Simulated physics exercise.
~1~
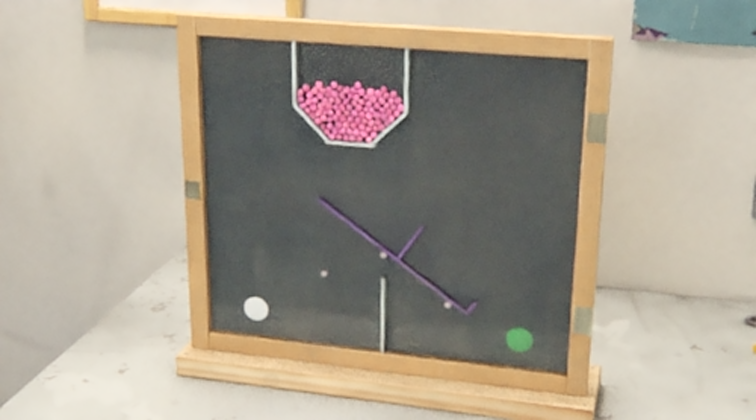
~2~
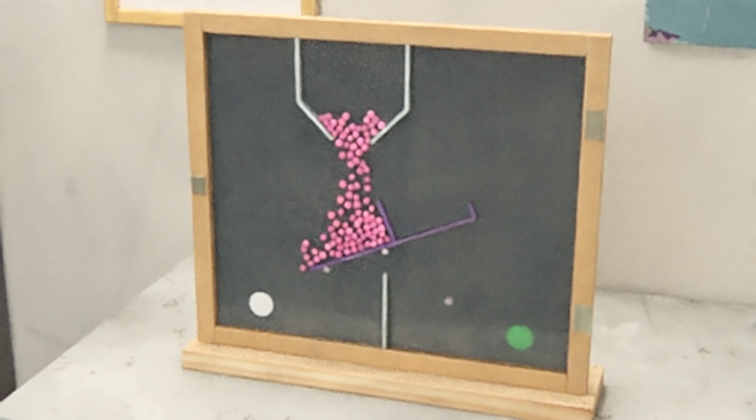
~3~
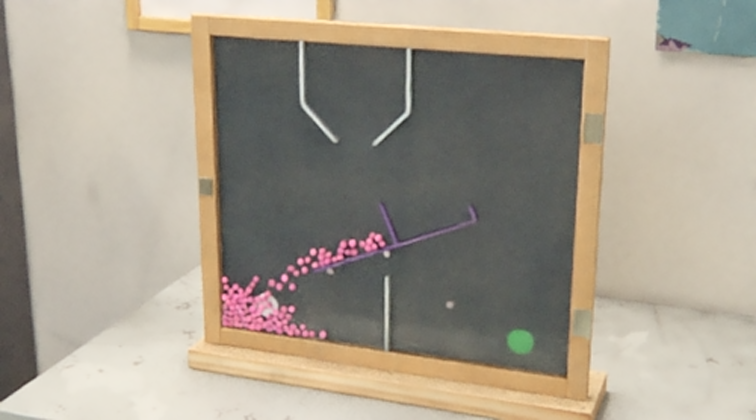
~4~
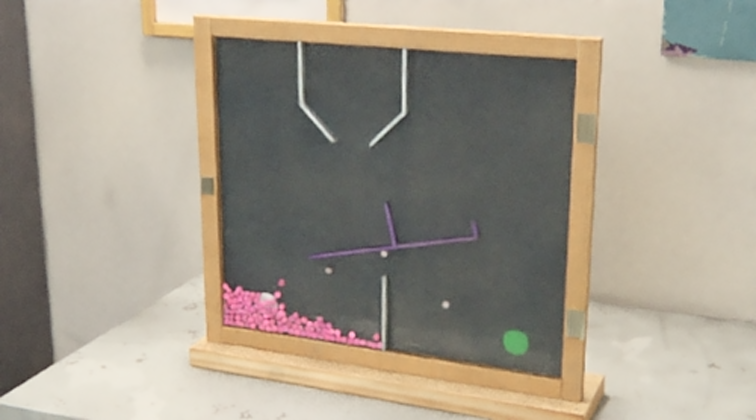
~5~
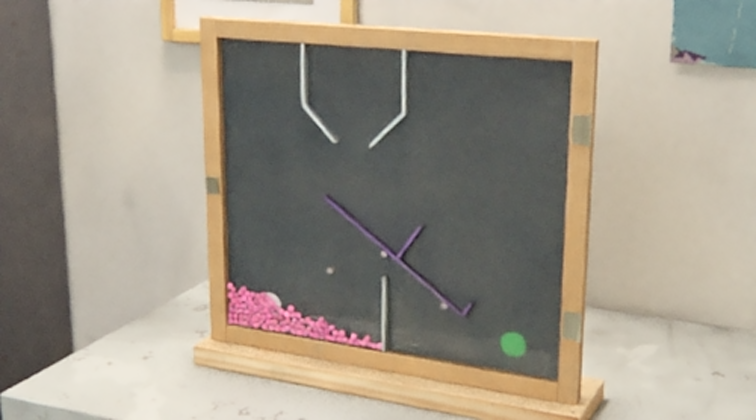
Wood-framed chute releasing pink beads onto a purple seesaw tray, which tips left, empties them around the white sticker, then swings back right-end down.
